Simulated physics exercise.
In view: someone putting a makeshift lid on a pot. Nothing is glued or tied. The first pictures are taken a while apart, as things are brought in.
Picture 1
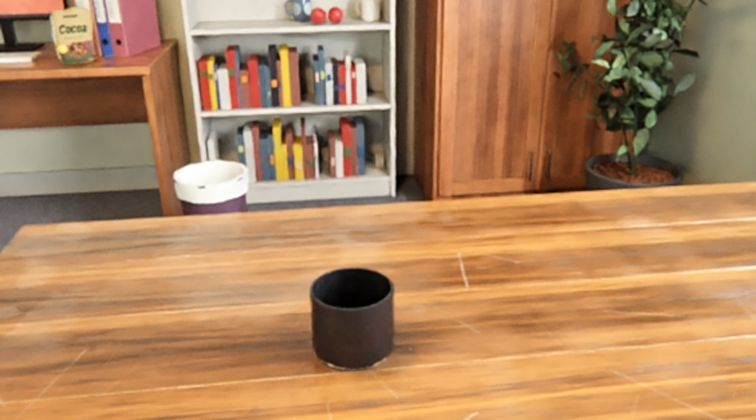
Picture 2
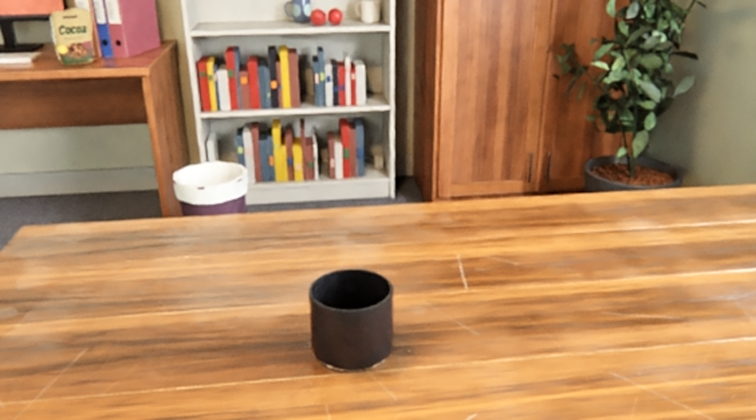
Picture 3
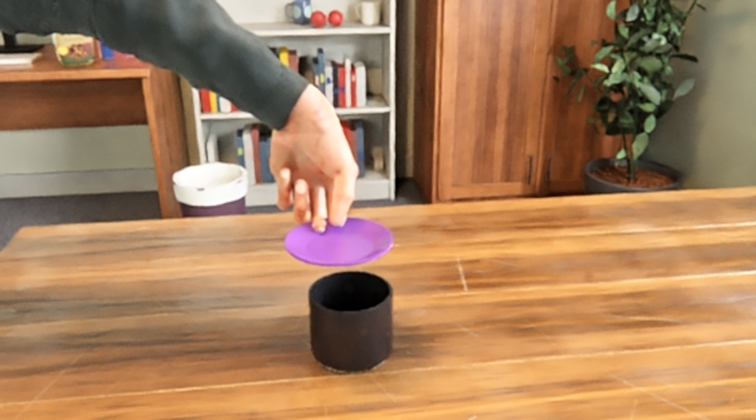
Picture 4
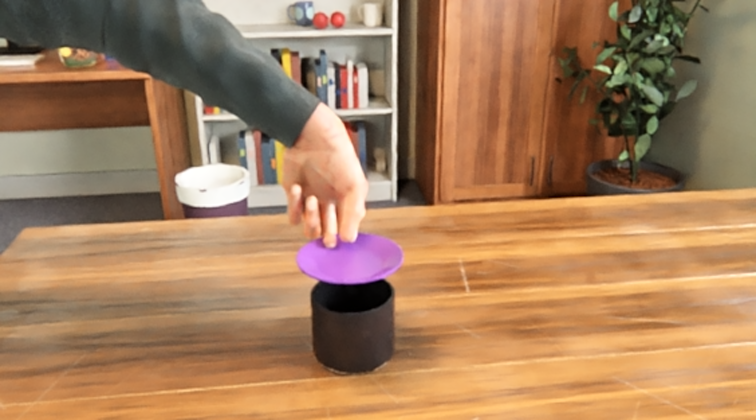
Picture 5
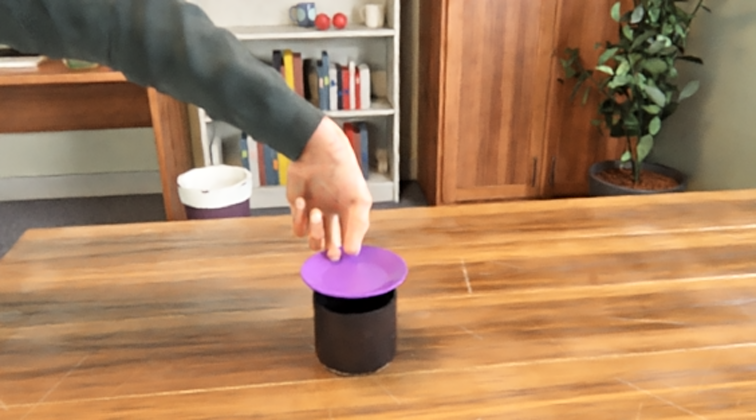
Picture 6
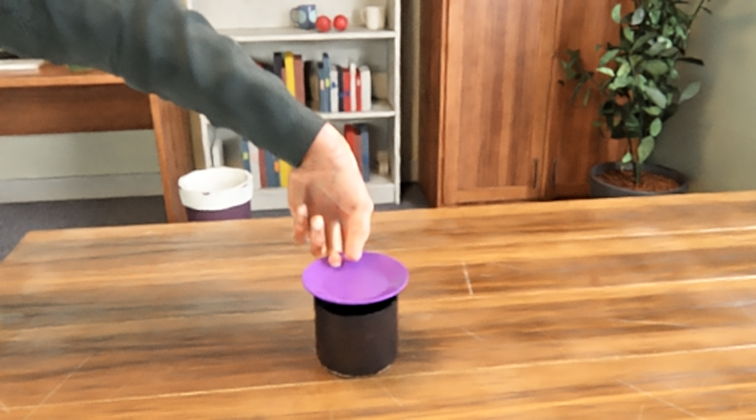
On a wooden table in a room with a bookshelf, a cabinet and a leafy plant behind, a black pot stands open and empty-handed space surrounds it. A hand in a dark sleeve reaches in from the left, holding a purple plate above the pot, then lowers it onto the rim, fingers still gripping it.
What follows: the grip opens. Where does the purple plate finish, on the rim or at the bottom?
Outcome: The purple plate covers the opening.
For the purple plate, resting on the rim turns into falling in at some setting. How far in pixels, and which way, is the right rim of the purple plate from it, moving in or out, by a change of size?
A shift of 12 pixels, going left.
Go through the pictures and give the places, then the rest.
In the first picture, jug (353, 317).
In the second picture, jug (352, 319).
In the third picture, still on the way; purple plate (339, 245); jug (351, 321).
In the fourth picture, still on the way; purple plate (350, 261); jug (353, 322).
In the fifth picture, still on the way; purple plate (354, 275); jug (356, 323).
In the sixth picture, in place, still held; purple plate (355, 280); jug (357, 325).
Then, 0.10 s later than the last frame, purple plate moving near (356, 289).
Then, 0.42 s later than the last frame, purple plate sitting on the rim near (356, 289).
When it is over, the purple plate works as a lid, near (356, 289).
